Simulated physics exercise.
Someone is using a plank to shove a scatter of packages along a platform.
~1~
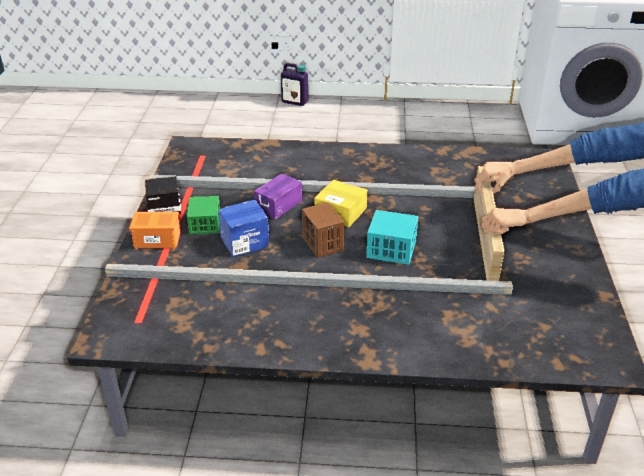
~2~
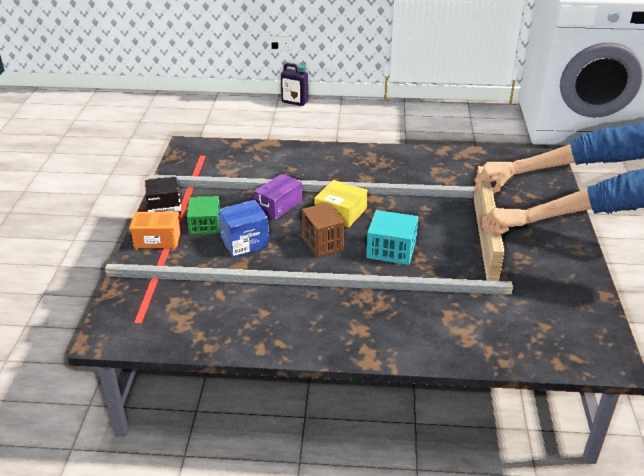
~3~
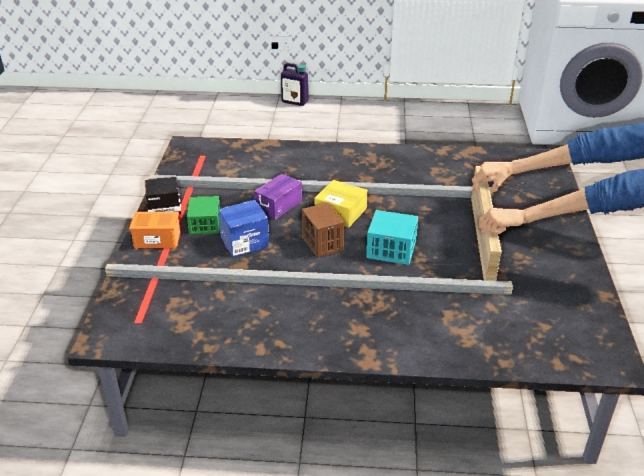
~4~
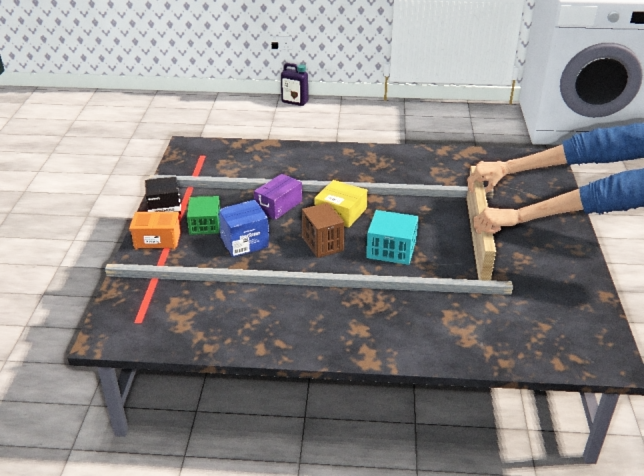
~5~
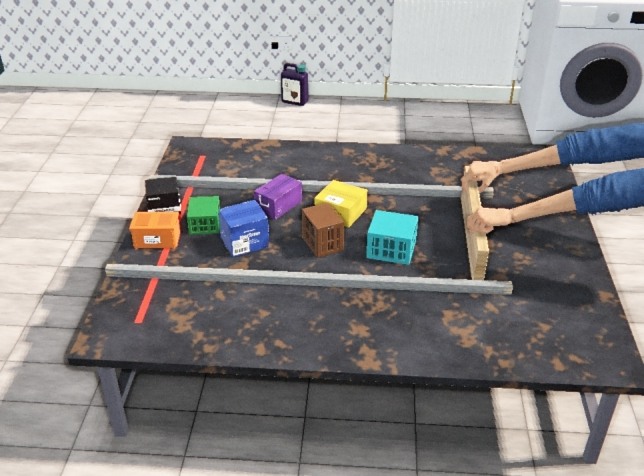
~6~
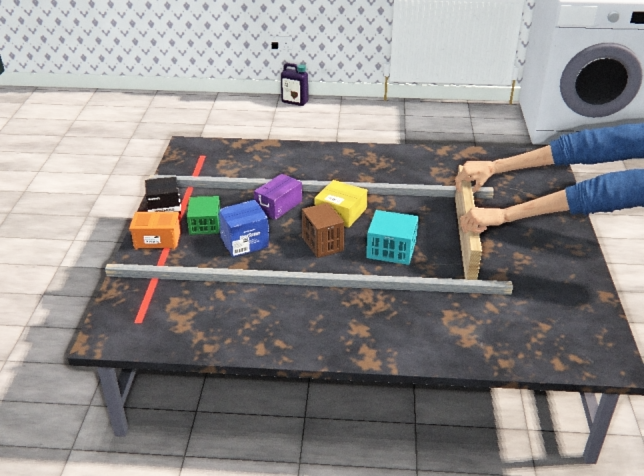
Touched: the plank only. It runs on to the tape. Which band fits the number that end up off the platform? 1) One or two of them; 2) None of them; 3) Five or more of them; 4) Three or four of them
(3) Five or more of them.
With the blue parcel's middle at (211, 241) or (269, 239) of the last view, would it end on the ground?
It topples off, then topples off.
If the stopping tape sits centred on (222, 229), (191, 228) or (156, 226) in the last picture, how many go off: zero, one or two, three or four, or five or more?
Going through the places as listed, I'd say one to two, then three or four, then more than four.
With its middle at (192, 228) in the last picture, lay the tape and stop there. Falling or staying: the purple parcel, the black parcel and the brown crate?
The purple parcel keeps its place; the black parcel is gone; and the brown crate keeps its place.
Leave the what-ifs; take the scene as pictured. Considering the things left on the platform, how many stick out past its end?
It's 0.
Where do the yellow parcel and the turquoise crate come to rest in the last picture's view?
They come to rest around (162, 201) and (147, 229).
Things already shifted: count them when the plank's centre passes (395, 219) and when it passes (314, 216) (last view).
Answer - first 1, then 5.
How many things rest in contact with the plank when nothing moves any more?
I count 2 of them.
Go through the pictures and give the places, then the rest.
The first frame shows black parcel (163, 197); orange tote (156, 231); green crate (204, 215); plank (487, 223); tape (175, 227).
The second frame shows orange tote (156, 231); plank (487, 223).
The third frame shows green crate (204, 215); yellow parcel (341, 203).
The fourth frame shows black parcel (163, 197); turquoise crate (392, 237).
The fifth frame shows orange tote (156, 231); purple parcel (278, 196).
The sixth frame shows black parcel (163, 197); orange tote (156, 231); green crate (204, 215); plank (467, 222); tape (175, 227).
A little later, none off yet; black parcel at rest near (163, 197); orange tote at rest near (156, 231); green crate at rest near (204, 215).
When it is over, the number that fall off is five or more; down, brown crate, purple parcel, blue parcel, green crate, orange tote and black parcel.
